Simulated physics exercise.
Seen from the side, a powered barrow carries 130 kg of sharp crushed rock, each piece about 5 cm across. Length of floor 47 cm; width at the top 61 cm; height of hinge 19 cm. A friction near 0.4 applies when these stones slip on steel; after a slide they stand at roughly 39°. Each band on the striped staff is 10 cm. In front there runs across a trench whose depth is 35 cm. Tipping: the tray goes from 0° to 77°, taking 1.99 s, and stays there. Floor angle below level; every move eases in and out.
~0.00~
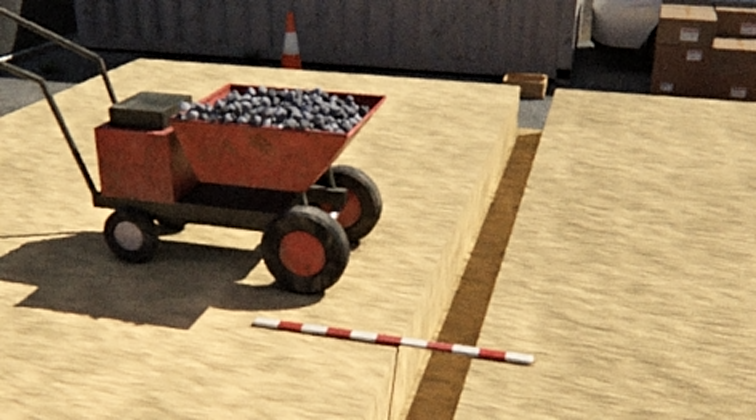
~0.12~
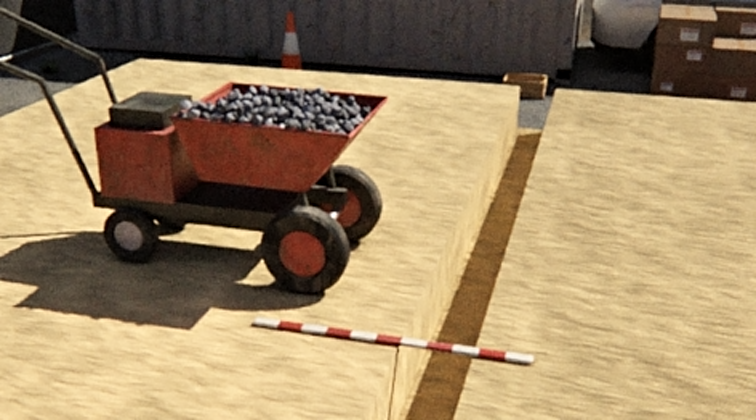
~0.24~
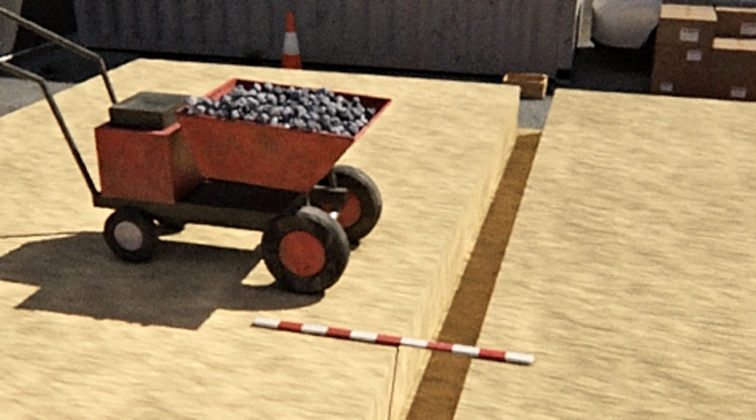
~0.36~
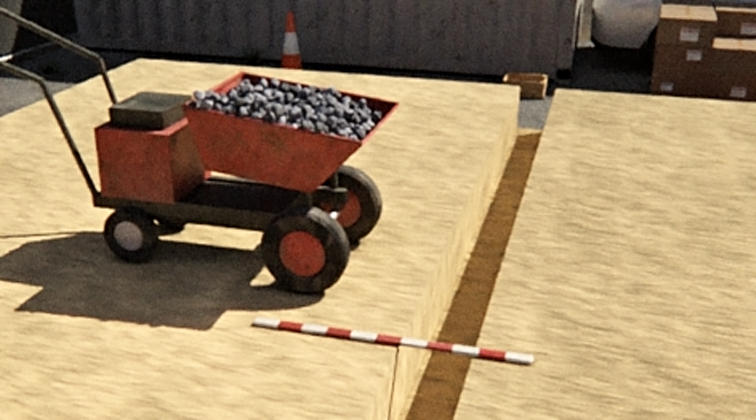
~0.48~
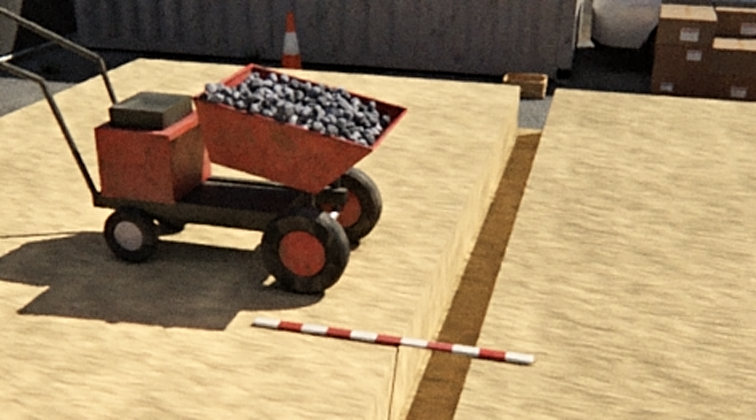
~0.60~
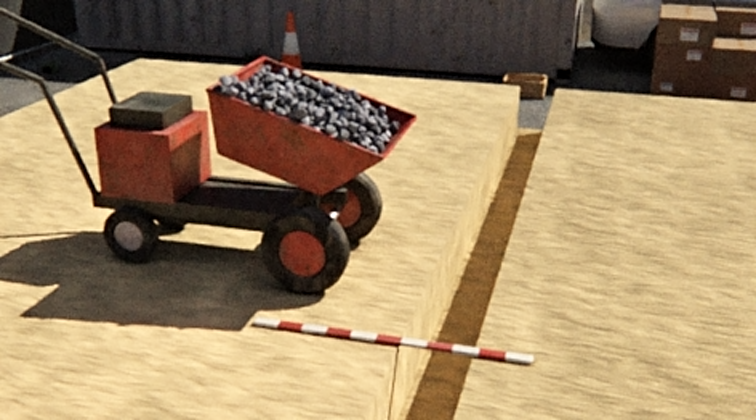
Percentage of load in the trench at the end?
87 per cent.
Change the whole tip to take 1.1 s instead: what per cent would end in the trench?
Roughly 80 per cent would.
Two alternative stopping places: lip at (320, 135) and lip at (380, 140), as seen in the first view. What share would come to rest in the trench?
I'd say some 100 per cent and some 20 per cent.
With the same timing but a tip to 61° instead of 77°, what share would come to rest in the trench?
Around 40 per cent would finish in the trench.
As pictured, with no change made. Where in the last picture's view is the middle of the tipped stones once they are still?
The middle should be near (467, 325).
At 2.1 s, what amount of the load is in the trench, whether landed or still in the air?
Close to 45 per cent at that time.
After 1.5 s the floor is at 65°; 97 % in the tray, 3 % in the trench; the foremost stones are at (474, 289).
After 2.1 s the floor is at 77°; 46 % in the tray, 43 % in the trench, 11 % past the trench; the foremost stones are at (567, 291).
After 2.4 s the floor is at 77°; 21 % in the tray, 66 % in the trench, 14 % past the trench; the foremost stones are at (581, 293).
After 4.4 s the floor is at 77°; 0 % in the tray, 87 % in the trench, 13 % past the trench; the foremost stones are at (581, 293).
